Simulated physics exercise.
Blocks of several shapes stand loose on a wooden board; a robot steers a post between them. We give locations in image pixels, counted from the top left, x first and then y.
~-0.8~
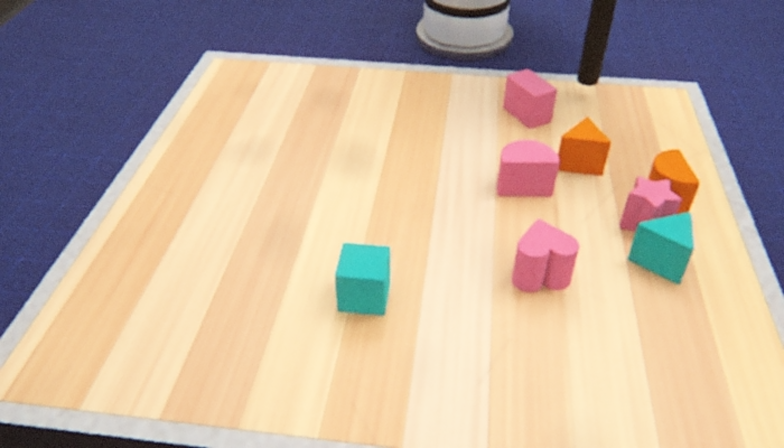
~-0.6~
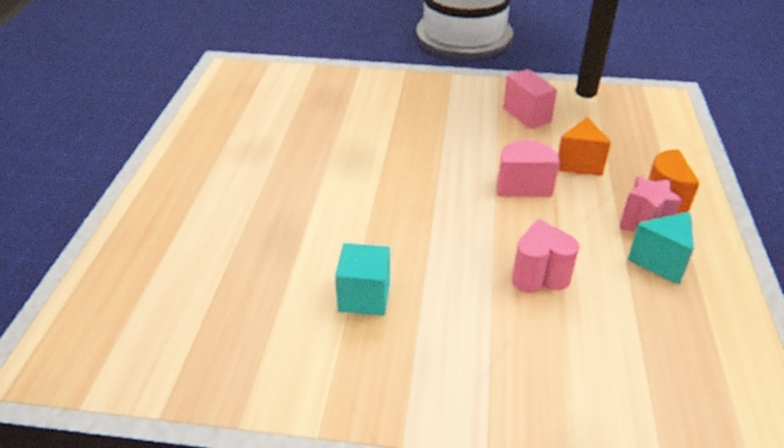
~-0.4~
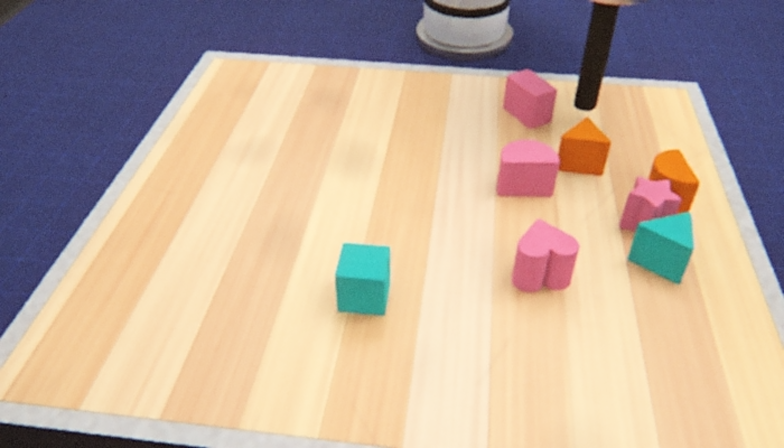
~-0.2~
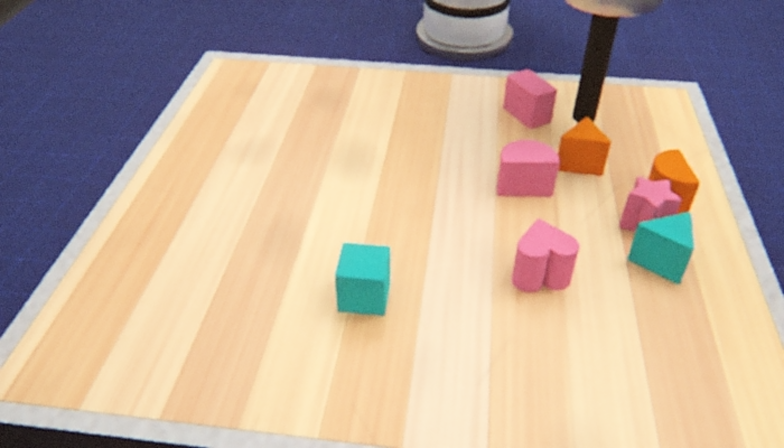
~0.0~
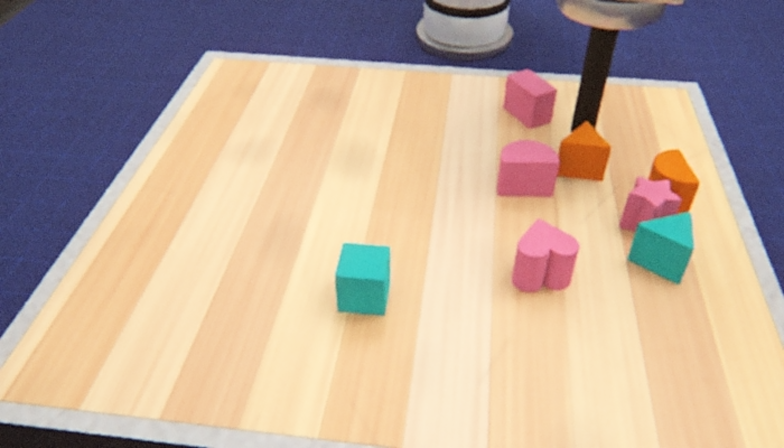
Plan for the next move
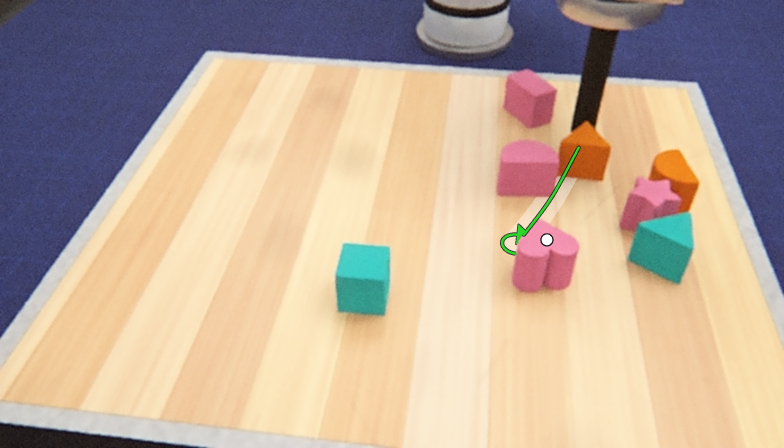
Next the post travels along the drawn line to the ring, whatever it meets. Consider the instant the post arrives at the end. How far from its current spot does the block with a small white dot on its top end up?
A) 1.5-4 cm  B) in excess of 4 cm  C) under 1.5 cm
It's C.
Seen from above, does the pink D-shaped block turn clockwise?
Yes
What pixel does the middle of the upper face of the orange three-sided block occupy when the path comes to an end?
I'd place it at (592, 177), taking the centre of its top.
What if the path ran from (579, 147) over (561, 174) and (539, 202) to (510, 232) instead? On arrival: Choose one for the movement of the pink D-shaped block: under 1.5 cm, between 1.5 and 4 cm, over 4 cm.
The answer is 1.5 to 4 cm.
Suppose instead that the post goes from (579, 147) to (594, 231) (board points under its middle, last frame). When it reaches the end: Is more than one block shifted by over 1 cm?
Short answer: No.
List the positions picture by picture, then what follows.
In the first picture, post's lower end at (587, 82); pink D-shaped block at (529, 152); pink heart-shaped block at (547, 240); orange three-sided block at (587, 131).
In the second picture, post at (586, 94); blocks still.
In the third picture, post at (585, 107); blocks still.
In the fourth picture, post at (583, 120); blocks still.
In the fifth picture, post at (582, 133); pink D-shaped block at (529, 152); pink heart-shaped block at (547, 240); orange three-sided block at (586, 136).
Drawn move, from (579, 147) by way of (563, 177) and (543, 209) to (516, 244); the dot is on the pink heart-shaped block.
The first path, step by step. One third of the way, post at (566, 162); orange three-sided block at (591, 166), turned 45° anticlockwise.
Two thirds of the way, post at (546, 195); pink D-shaped block at (515, 158), turned 50° clockwise; orange three-sided block at (592, 177), turned 115° anticlockwise.
At the end, post at (519, 229); pink D-shaped block at (515, 158), turned 50° clockwise; pink heart-shaped block still; orange three-sided block at (592, 177), turned 115° anticlockwise.
